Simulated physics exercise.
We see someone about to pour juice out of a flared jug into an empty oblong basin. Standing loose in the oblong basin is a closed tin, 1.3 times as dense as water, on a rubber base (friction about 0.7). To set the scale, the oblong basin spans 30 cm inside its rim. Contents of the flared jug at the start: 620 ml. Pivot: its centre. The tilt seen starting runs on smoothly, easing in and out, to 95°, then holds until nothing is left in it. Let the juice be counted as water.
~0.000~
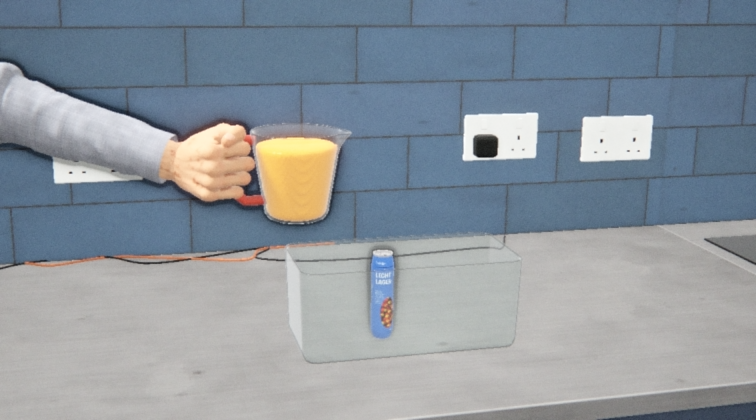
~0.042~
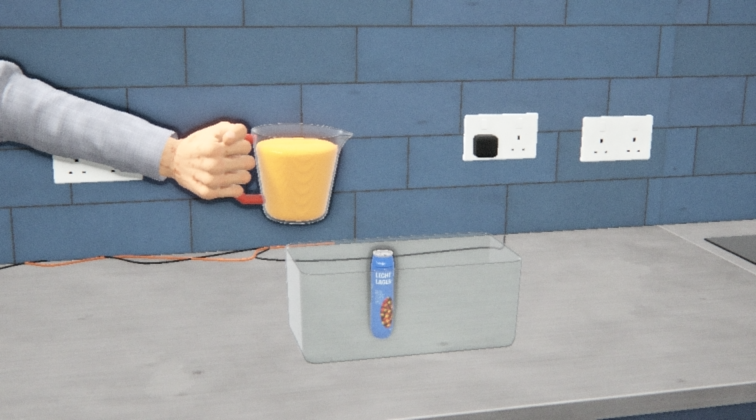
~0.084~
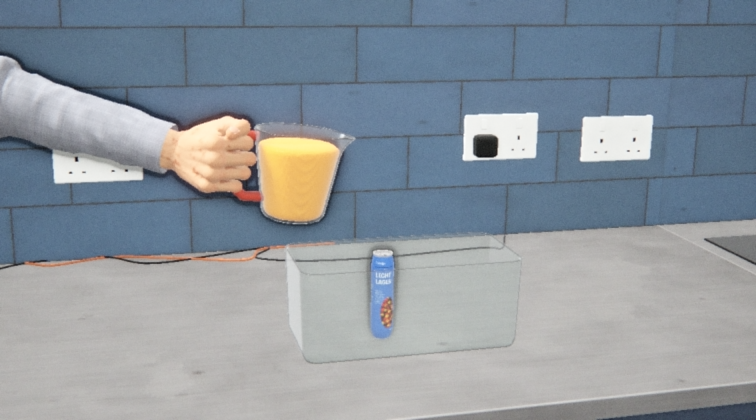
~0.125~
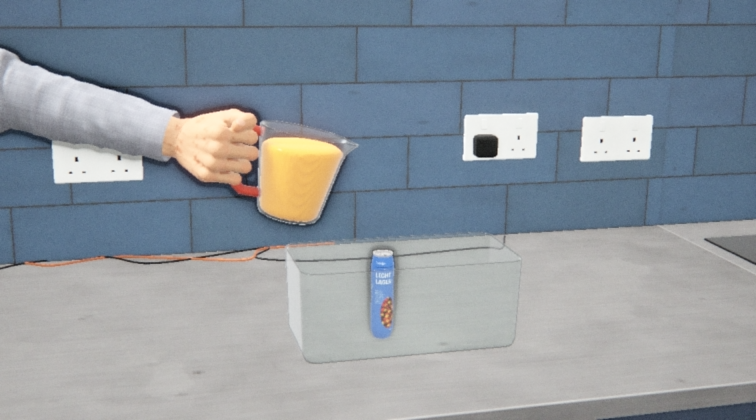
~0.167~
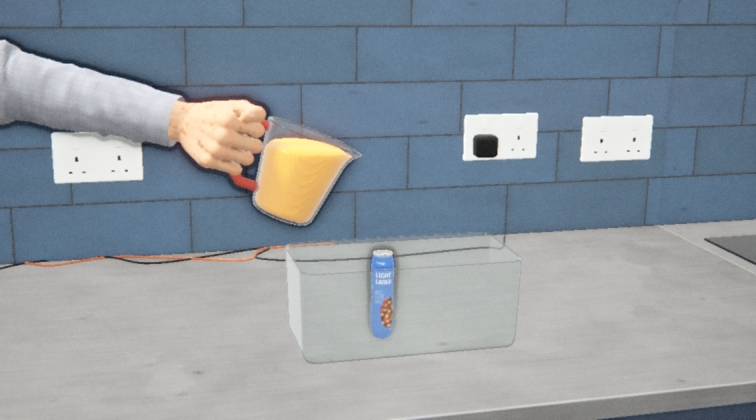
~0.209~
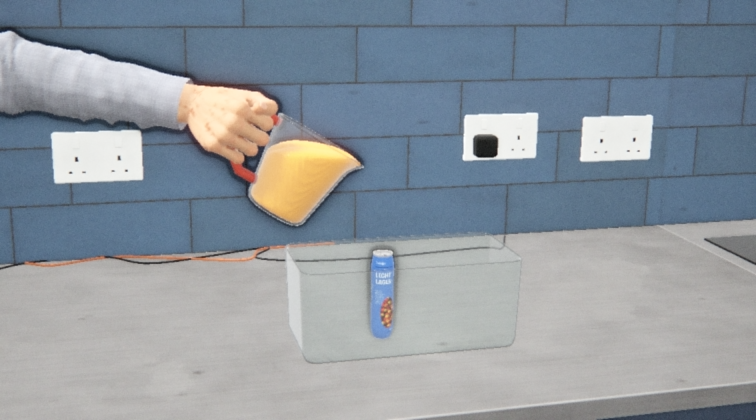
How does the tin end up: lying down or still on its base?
It ends up lying down.
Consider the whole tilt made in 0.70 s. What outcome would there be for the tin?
Outcome - the tin comes down.
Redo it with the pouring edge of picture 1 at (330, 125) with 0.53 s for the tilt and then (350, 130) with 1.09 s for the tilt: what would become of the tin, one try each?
In the first try it comes down; in the second it comes down.
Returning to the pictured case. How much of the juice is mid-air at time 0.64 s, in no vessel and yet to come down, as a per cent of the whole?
Estimate: About 12 in a hundred.
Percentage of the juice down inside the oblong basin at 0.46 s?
Roughly 24 percent of it.
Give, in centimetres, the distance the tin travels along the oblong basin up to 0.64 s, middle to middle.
Measured centre to centre, about 1 cm.
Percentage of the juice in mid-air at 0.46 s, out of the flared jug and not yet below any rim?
Around 26 in a hundred.
Then, 0.46 s in, the tilt is 90° and 50 per cent is still to pour; the tin stands where it began.
Then, 0.64 s in, the tilt is 95° and 14 per cent is still to pour; the tin leans 6°.
Then, 0.82 s in, the tilt is 95° and 3 per cent is still to pour; the tin lies on its side.
Then, 1.03 s in, the tilt is 95° and 0 per cent is still to pour; the tin lies on its side.
Finally, the tin lies on its side.
